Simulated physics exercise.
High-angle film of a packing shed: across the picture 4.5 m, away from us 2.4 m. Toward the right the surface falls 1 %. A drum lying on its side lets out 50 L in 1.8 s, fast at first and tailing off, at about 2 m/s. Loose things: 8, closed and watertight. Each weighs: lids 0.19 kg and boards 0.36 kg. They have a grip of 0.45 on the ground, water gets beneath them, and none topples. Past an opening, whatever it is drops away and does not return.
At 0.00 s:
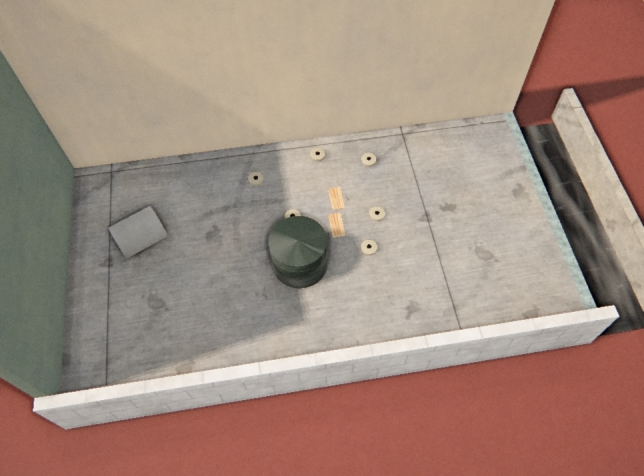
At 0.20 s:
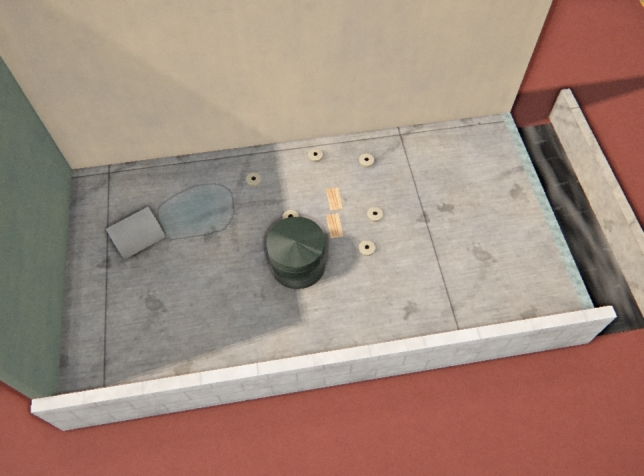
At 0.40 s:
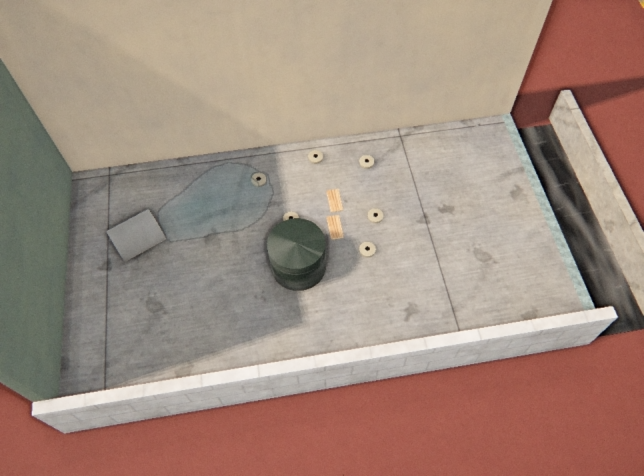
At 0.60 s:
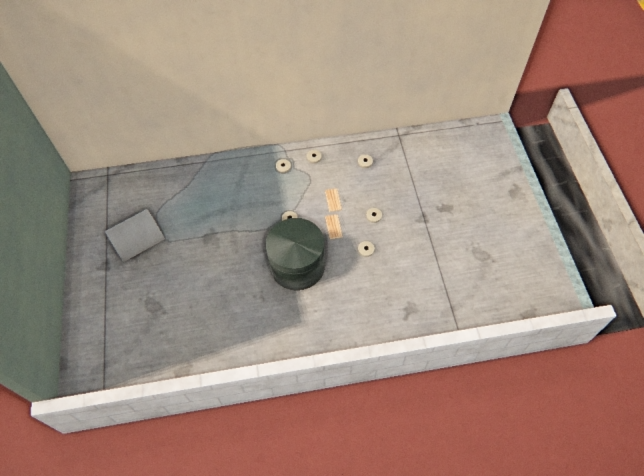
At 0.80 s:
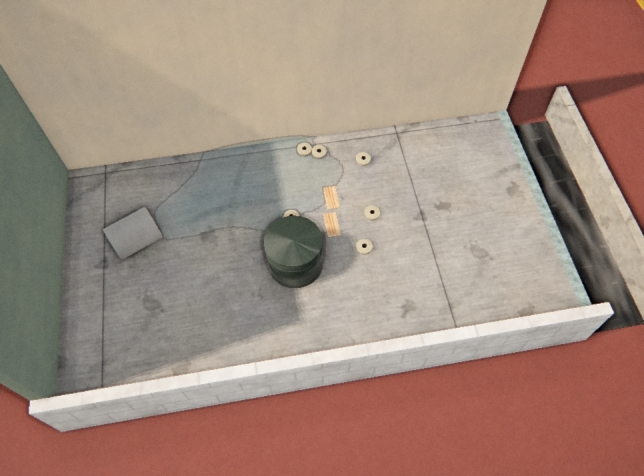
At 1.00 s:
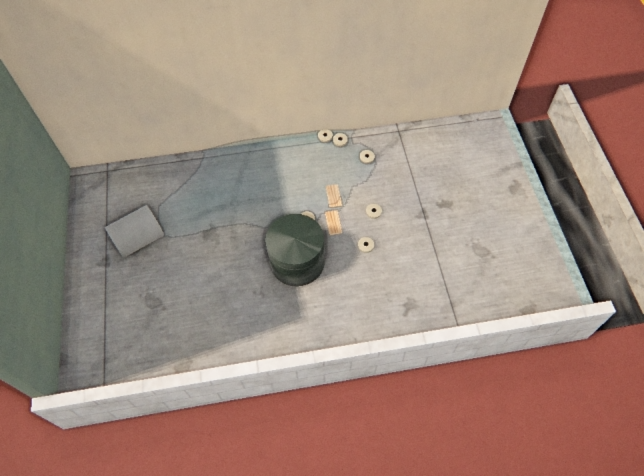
The clip shows a walled concrete floor where water spreads rightward from a grey block past a dark green drum, shifting two pale ring-like lids near the back wall to the right while the other small pieces barely move.
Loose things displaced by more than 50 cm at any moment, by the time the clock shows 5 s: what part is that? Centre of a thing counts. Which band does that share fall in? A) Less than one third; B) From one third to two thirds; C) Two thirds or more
From one third to two thirds (B).
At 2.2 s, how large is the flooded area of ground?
About 2.5 m2.
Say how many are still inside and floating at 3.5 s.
0.
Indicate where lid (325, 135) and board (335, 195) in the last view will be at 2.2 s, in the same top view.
First near (500, 122), second near (431, 189).
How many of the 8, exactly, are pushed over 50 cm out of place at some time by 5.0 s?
I get 4.
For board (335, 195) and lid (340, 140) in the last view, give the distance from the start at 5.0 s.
140 cm; gone out.
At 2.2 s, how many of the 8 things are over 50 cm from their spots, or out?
The number by then is 4.
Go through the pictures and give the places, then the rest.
A lid at (256, 178), on the bottom; a lid at (318, 154), on the bottom; 0.0 m2 under water; 0 of 8 have shifted, in the first picture.
A lid at (254, 179) rests on the ground; a lid at (315, 154), on the bottom; 0.3 m2 under water; 0 of 8 have shifted, in the second picture.
A lid at (259, 179), on the bottom, 5 cm from its start; a lid at (316, 156) rests on the ground; 0.6 m2 under water; 0 of 8 have shifted, in the third picture.
A lid at (283, 165) rests on the ground, 35 cm from its start; a lid at (314, 156) rests on the ground; 1.1 m2 under water; 1 of 8 have shifted, in the fourth picture.
A lid at (304, 149), afloat, 64 cm from its start; a lid at (319, 151), on the bottom, 8 cm from its start; 1.4 m2 under water; 2 of 8 have shifted, in the fifth picture.
A lid at (325, 135), afloat, 88 cm from its start; a lid at (340, 139) rests on the ground, 31 cm from its start; 1.7 m2 under water; 3 of 8 have shifted, in the sixth picture.
After 1.4 s 2 of 8 are over 50 cm from their spots; 3 afloat.
After 2.2 s 4 of 8 are over 50 cm from their spots; 1 afloat.
After 3.5 s 4 of 8 are over 50 cm from their spots; 0 afloat.
After 5.0 s 4 of 8 are over 50 cm from their spots, and 4 have been at some point; 0 afloat.
